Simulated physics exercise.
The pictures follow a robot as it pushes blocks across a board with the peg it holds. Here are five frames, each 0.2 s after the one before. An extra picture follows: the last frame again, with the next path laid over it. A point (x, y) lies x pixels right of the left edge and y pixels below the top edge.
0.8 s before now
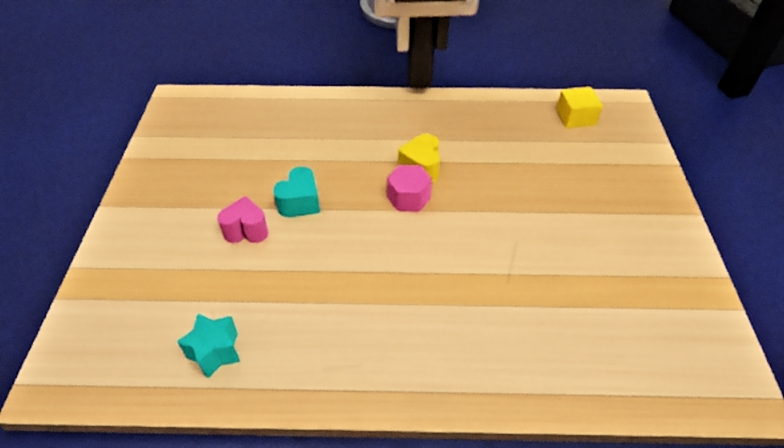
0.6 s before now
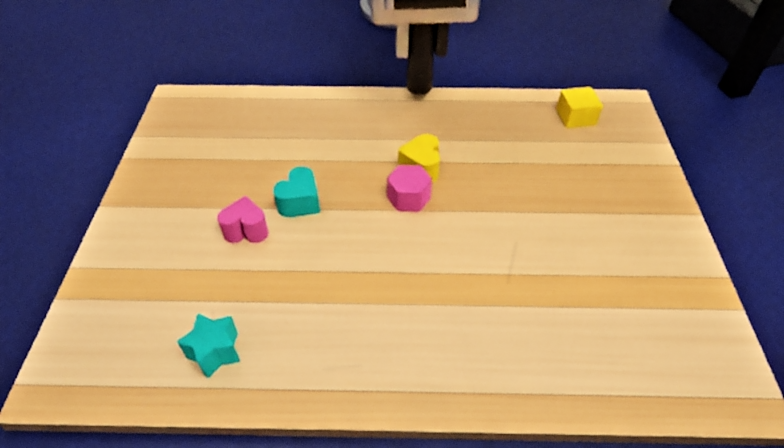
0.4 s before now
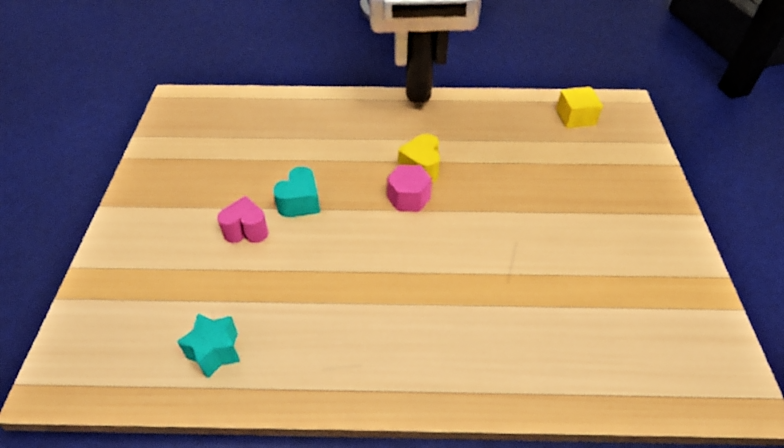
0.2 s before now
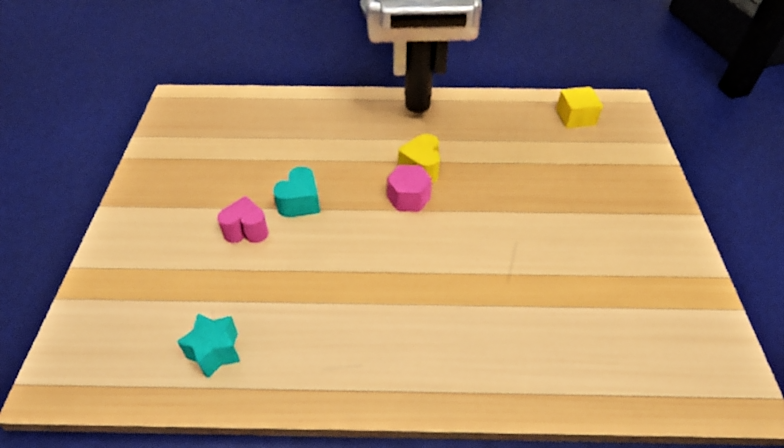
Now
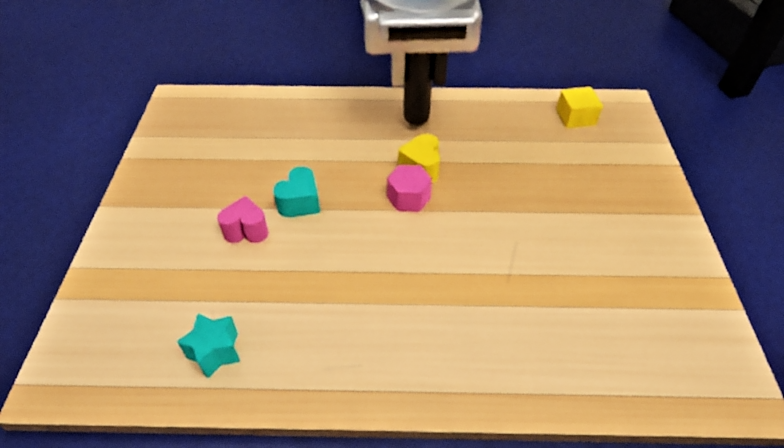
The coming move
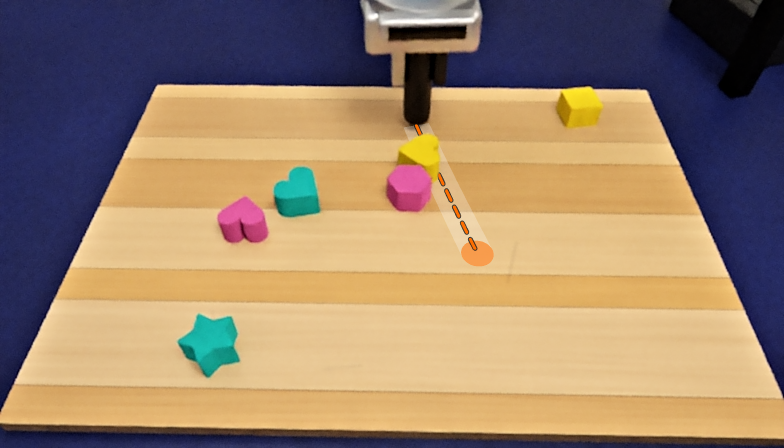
On a wooden board with scattered coloured blocks, a dark peg moves slowly toward the yellow heart.
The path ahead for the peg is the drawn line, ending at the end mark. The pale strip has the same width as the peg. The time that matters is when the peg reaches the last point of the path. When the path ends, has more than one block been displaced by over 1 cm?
Short answer: Yes.
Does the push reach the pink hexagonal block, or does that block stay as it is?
It leaves its spot.
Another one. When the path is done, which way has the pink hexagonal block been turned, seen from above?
Clockwise rotation.
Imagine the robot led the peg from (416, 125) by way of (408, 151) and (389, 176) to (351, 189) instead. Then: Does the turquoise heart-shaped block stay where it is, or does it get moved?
Left where it is.
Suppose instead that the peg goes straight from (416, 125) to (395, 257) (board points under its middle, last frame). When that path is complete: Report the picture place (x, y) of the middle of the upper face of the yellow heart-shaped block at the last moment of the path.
It is at (441, 173).
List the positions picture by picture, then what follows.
In the first picture, tip of the peg (420, 82), middles of tops, pink hexagonal block (410, 178), yellow heart-shaped block (423, 149).
In the second picture, peg (419, 88), nothing pushed.
In the third picture, peg (419, 96), nothing pushed.
In the fourth picture, peg (418, 106), nothing pushed.
In the fifth picture, peg (417, 117), pink hexagonal block (410, 178), yellow heart-shaped block (423, 149).
The line goes from (416, 125) to (477, 253).
What follows on the original path. One third of the way, peg (434, 155); pink hexagonal block (403, 190), turned 40° clockwise; yellow heart-shaped block (429, 170).
Two thirds of the way, peg (455, 197); pink hexagonal block (391, 202), turned 90° clockwise; yellow heart-shaped block (432, 206), turned 60° clockwise.
At the end, peg (479, 245); pink hexagonal block (390, 202), turned 90° clockwise; yellow heart-shaped block (434, 219), turned 110° clockwise.
